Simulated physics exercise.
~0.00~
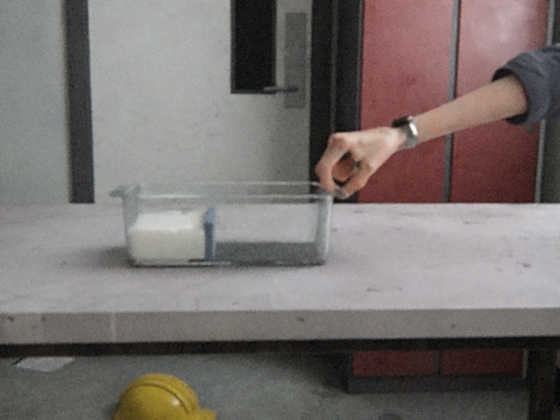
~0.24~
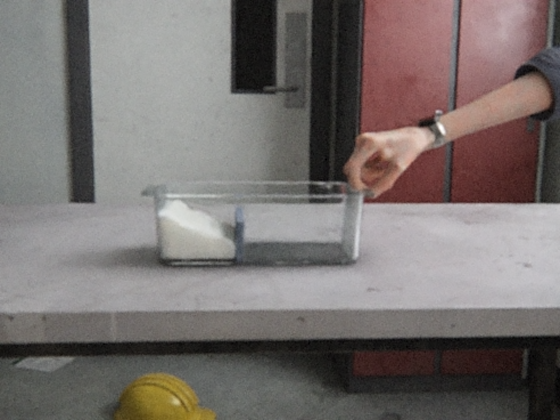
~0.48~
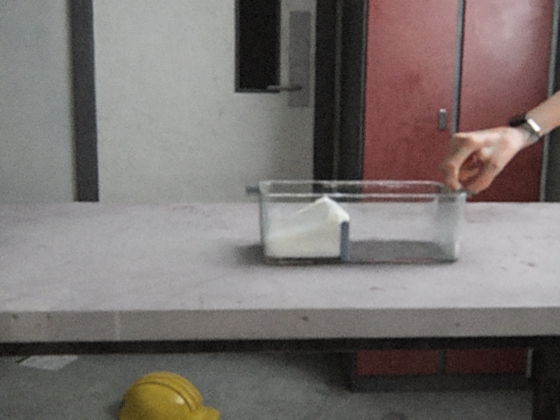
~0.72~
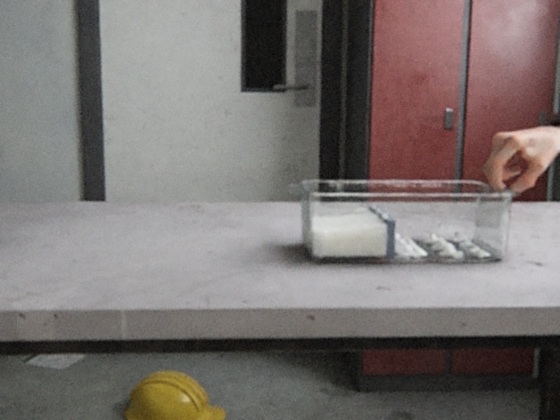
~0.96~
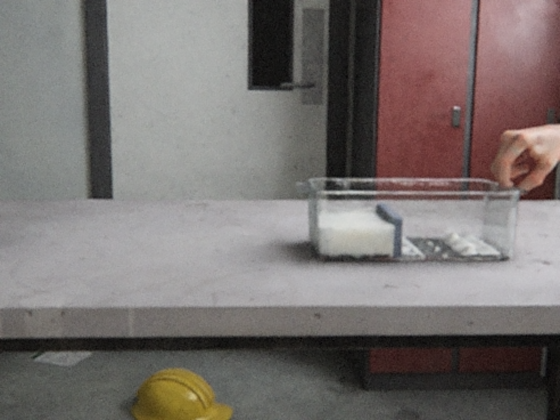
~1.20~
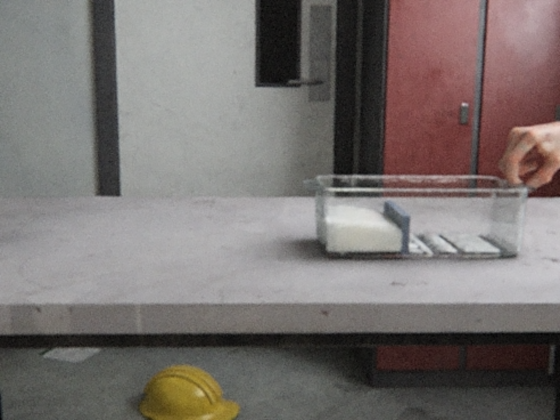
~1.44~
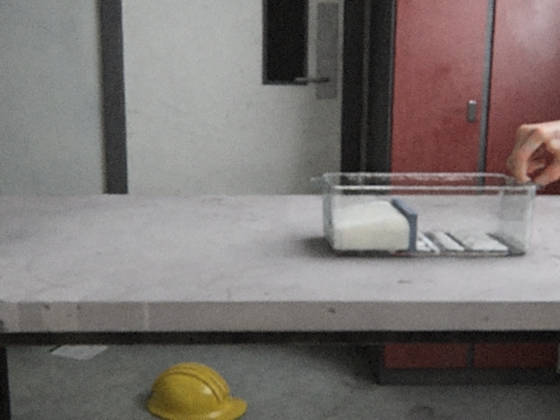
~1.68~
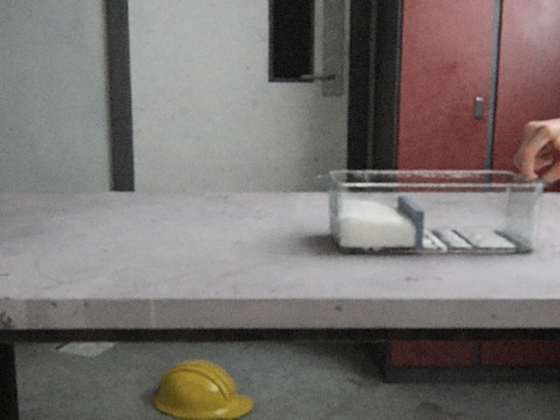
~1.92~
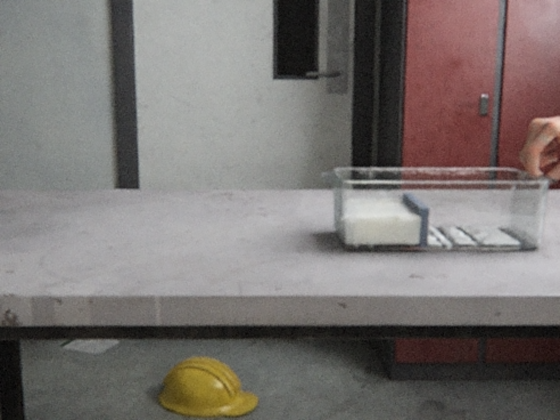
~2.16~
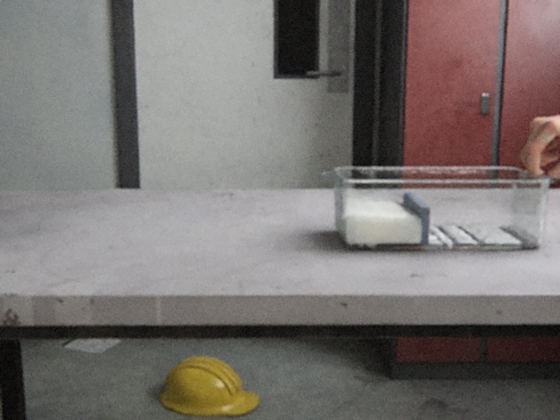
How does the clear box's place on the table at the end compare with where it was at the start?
It started left of the middle of the view and ended well over on the right side of the table, near the red lockers.
